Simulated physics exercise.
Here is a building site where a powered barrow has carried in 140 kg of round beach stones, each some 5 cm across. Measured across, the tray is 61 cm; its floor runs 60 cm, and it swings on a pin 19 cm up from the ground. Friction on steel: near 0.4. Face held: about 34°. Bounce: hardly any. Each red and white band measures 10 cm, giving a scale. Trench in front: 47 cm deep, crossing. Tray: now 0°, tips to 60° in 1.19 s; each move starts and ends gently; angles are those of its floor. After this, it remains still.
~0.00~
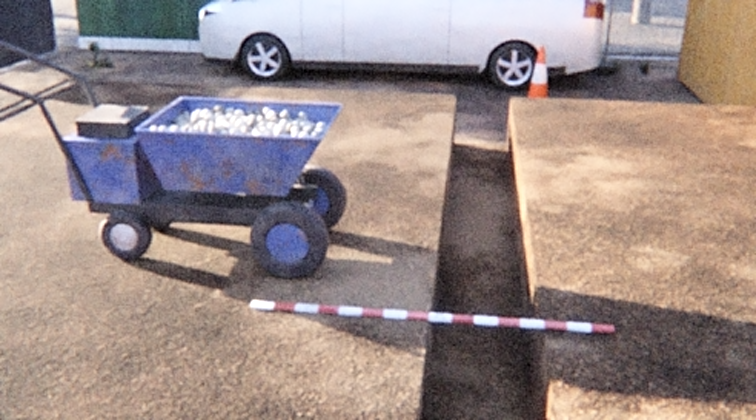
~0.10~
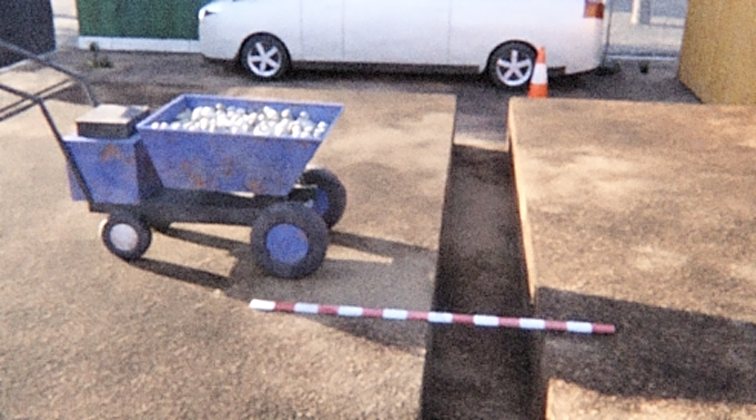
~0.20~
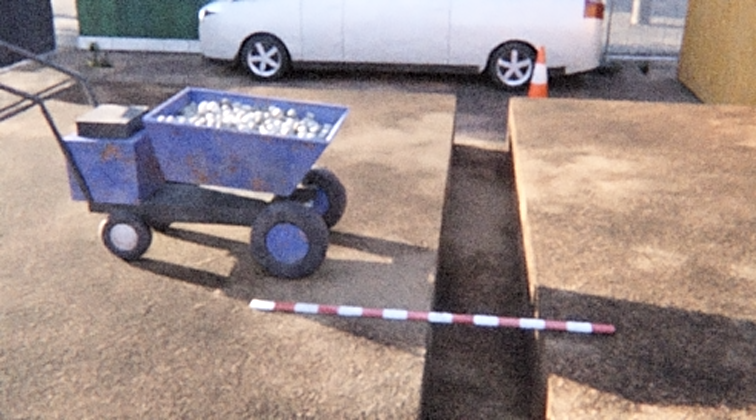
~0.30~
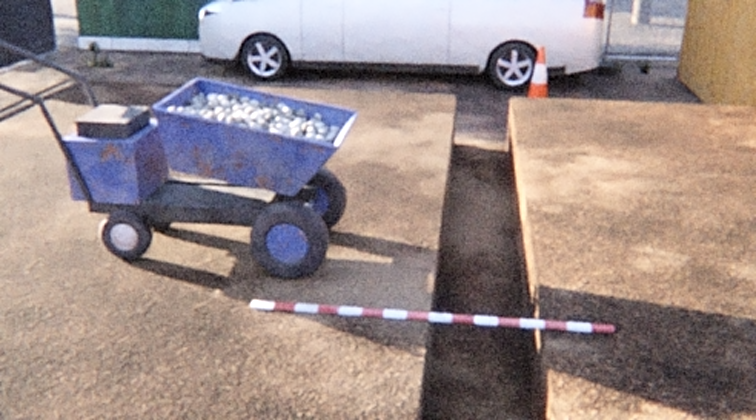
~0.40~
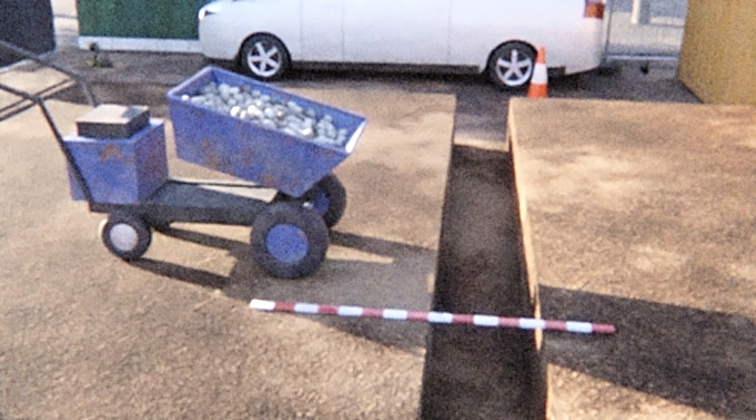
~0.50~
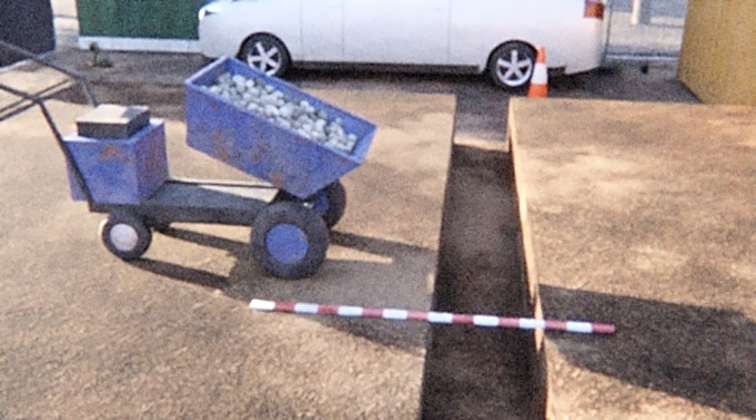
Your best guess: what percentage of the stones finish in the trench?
My guess is about 57 per cent.
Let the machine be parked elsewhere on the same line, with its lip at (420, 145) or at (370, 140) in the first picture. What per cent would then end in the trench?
About 40 per cent first, then about 65 per cent.
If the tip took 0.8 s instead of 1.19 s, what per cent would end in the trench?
About 60 percent, I'd say.
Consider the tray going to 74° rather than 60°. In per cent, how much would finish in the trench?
About 90%.
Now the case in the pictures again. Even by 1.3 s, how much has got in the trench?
I'd say near 10 per cent at that time.
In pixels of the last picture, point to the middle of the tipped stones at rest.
Roughly (477, 333), I'd say.
After 0.9 s the floor is at 50°; 100 % in the tray; the foremost stones are at (389, 183).
After 1.3 s the floor is at 60°; 81 % in the tray, 9 % short of the trench, 11 % in the trench; the foremost stones are at (481, 290).
After 1.6 s the floor is at 60°; 53 % in the tray, 9 % short of the trench, 38 % in the trench; the foremost stones are at (525, 354).
After 3.6 s the floor is at 60°; 32 % in the tray, 12 % short of the trench, 57 % in the trench; the foremost stones are at (524, 344).
